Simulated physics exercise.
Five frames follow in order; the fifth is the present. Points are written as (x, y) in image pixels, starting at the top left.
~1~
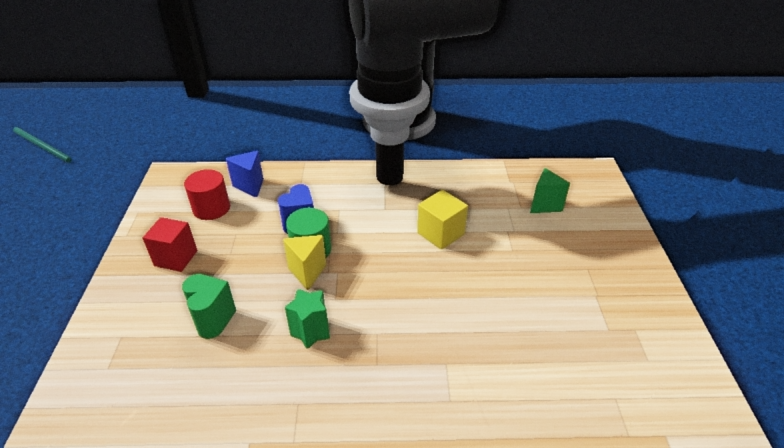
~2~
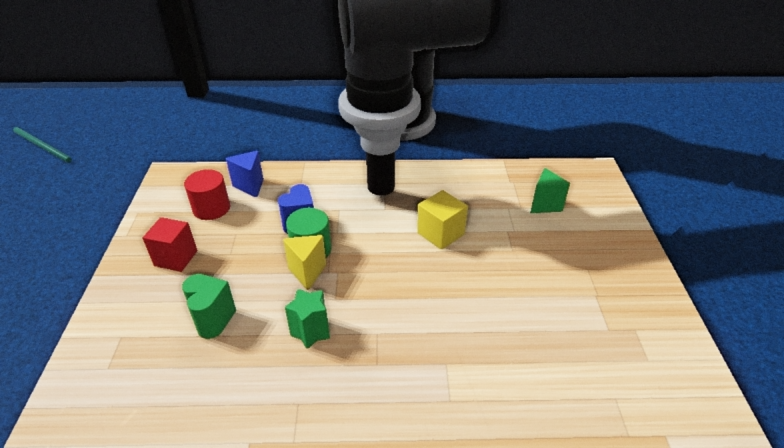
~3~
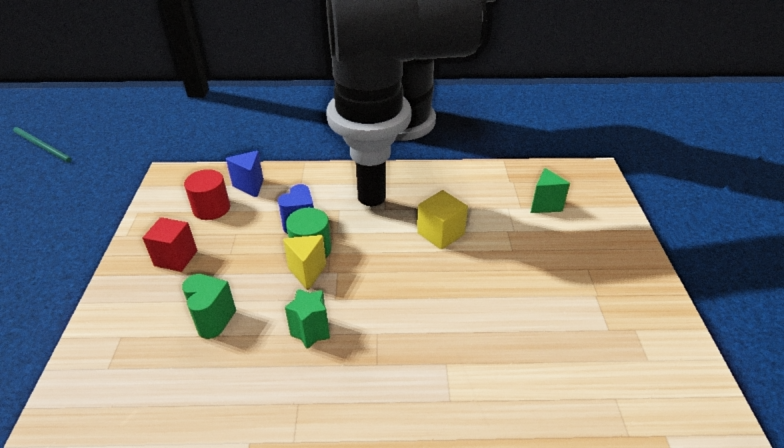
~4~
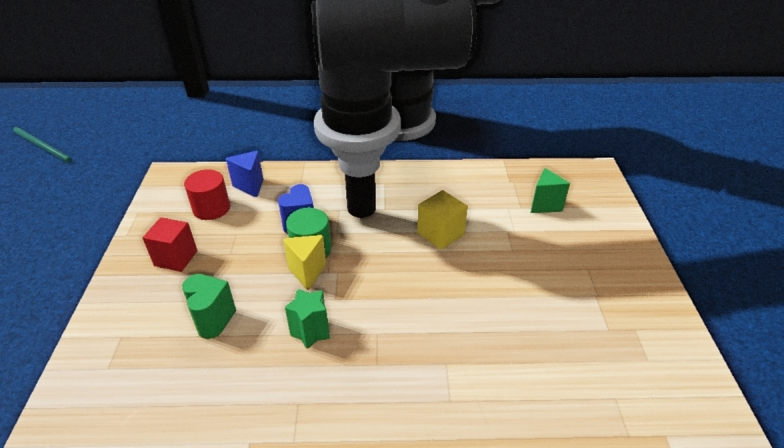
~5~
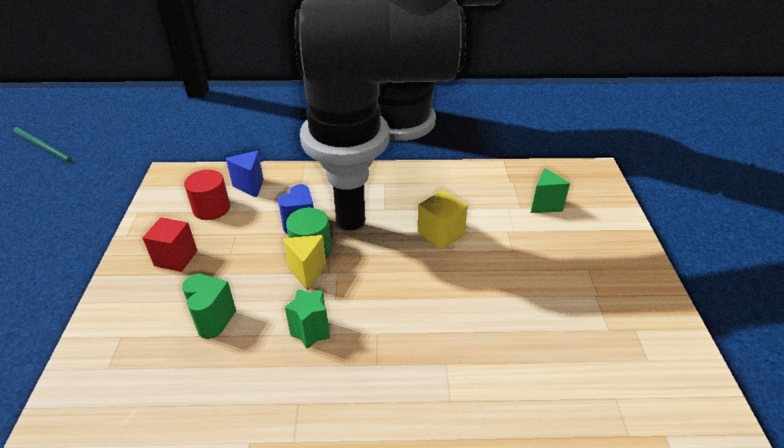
At the start, a robot arm holds its dark peg near the back edge of a wooden board scattered with red, blue, green and yellow blocks. The peg then glides steadily left and toward the viewer, ending close beside the green cylinder, while every block stays still.
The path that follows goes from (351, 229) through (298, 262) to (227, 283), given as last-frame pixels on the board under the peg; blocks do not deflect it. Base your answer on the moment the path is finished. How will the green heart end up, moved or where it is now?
It keeps its position.
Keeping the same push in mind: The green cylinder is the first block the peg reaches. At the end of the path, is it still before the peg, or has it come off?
The green cylinder stays in front.
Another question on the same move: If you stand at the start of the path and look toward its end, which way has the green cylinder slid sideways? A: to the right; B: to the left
A: To the right.
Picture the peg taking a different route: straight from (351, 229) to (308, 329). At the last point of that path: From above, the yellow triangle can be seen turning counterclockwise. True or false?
The claim does not hold.
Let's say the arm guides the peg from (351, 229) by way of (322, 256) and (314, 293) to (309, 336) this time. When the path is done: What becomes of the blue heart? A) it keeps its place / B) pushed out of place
It's A.
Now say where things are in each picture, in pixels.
Peg's lower end at (390, 178); red four-sided block at (165, 229); green heart at (203, 289); yellow triangle at (303, 245); green cylinder at (307, 220), in the first picture.
Peg at (381, 187); blocks still, in the second picture.
Peg at (372, 198); blocks still, in the third picture.
Peg at (362, 209); blocks still, in the fourth picture.
Peg at (351, 221); red four-sided block at (165, 229); green heart at (203, 289); yellow triangle at (303, 245); green cylinder at (307, 220), in the fifth picture.
The first path, step by step. One third of the way, peg at (317, 245); yellow triangle at (298, 251), turned 20° anticlockwise; green cylinder at (277, 232).
Two thirds of the way, peg at (273, 262); yellow triangle at (296, 254), turned 20° anticlockwise; green cylinder at (229, 242).
At the end, peg at (224, 274); red four-sided block at (161, 228), turned 15° clockwise; green heart still; yellow triangle at (296, 254), turned 20° anticlockwise; green cylinder at (183, 246).
